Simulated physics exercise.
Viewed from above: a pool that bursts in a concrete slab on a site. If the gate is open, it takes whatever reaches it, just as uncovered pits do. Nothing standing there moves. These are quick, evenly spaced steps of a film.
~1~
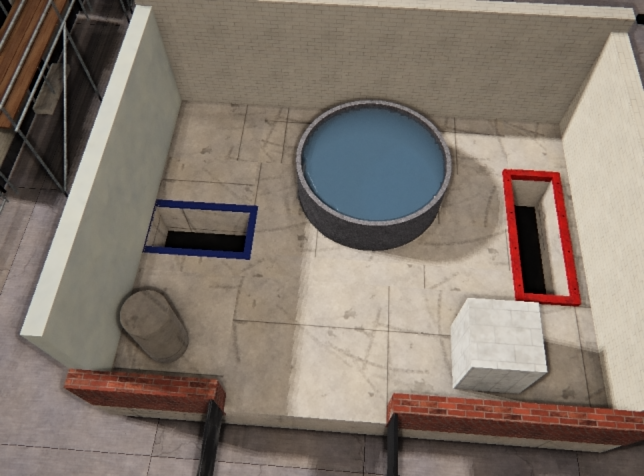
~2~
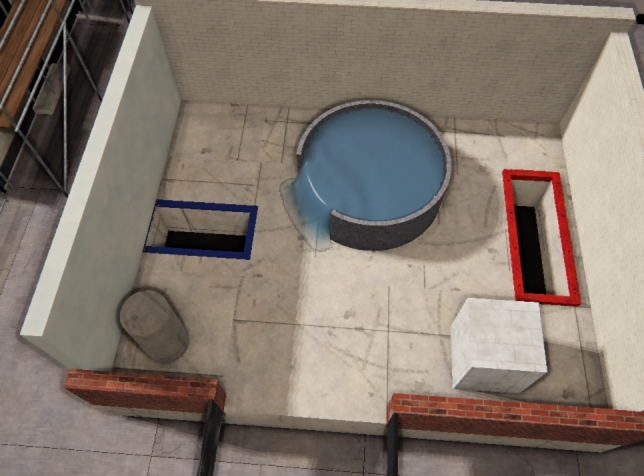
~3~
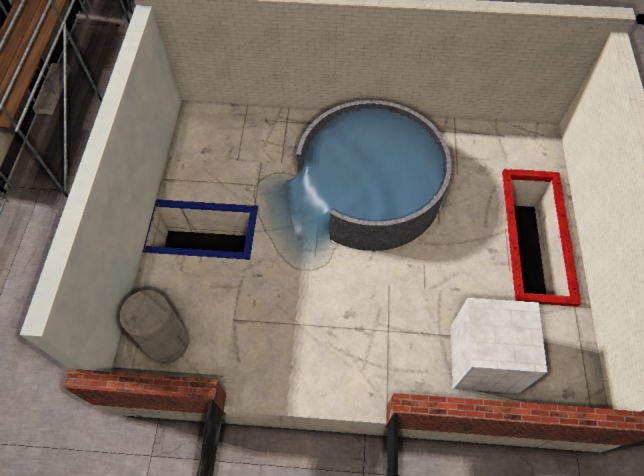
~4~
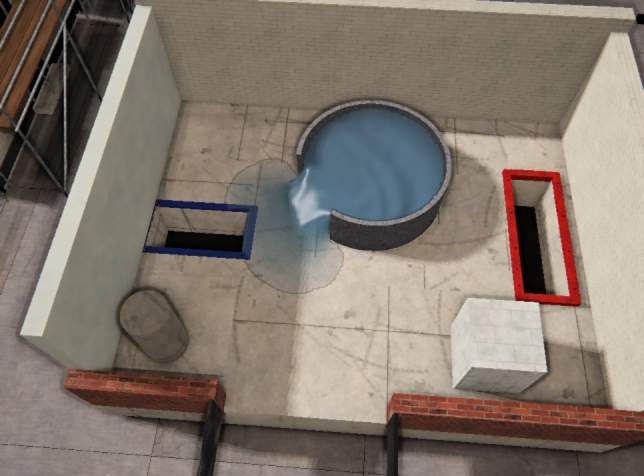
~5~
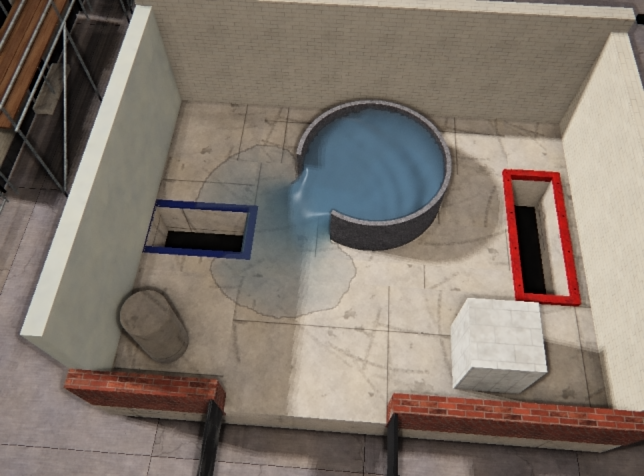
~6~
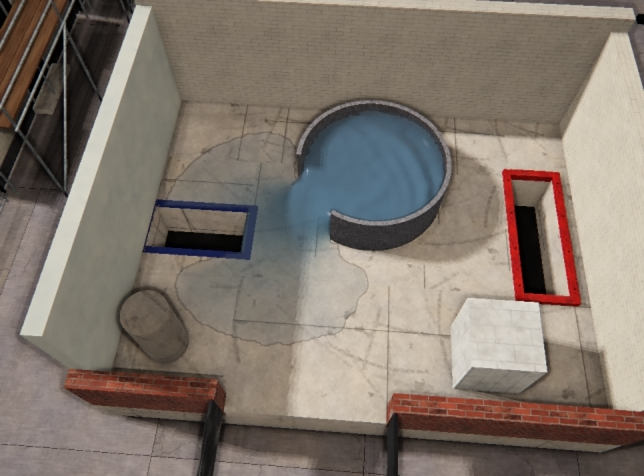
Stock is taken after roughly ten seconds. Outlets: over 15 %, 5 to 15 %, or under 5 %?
My prediction: Gate: A twentieth to fifteen per cent. Blue pit: Upwards of fifteen per cent. Red pit: Short of a twentieth.
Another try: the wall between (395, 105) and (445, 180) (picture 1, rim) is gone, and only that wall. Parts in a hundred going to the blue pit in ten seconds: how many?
Roughly 6 per cent goes to the blue pit.
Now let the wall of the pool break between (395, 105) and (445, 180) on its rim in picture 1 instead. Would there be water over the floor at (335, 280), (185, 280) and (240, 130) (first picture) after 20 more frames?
Unsoaked, then unsoaked, then soaked.
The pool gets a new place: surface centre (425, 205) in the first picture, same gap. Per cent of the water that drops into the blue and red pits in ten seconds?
Shares - blue: 40 in a hundred; red: 0 in a hundred.
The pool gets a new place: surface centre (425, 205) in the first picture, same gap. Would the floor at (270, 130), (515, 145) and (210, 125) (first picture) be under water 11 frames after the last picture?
In turn: Free of water, dry, not flooded.
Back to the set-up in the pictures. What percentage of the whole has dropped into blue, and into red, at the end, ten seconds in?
Estimates: 54 % and 0 %.
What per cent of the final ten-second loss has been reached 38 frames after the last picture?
I'd put it at 80 per cent.
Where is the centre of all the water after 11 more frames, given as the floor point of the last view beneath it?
It is near (316, 216).
A moment on, water covers 35 % of the floor; the gate 0 %, the blue pit 10 %, the red pit 0 %.
Next, water covers 35 % of the floor; the gate 2 %, the blue pit 19 %, the red pit 0 %.
Then, water covers 40 % of the floor; the gate 4 %, the blue pit 29 %, the red pit 0 %.
Later, water covers 60 % of the floor; the gate 8 %, the blue pit 44 %, the red pit 0 %.
In the end, water covers 70 % of the floor; the gate 12 %, the blue pit 54 %, the red pit 0 %.
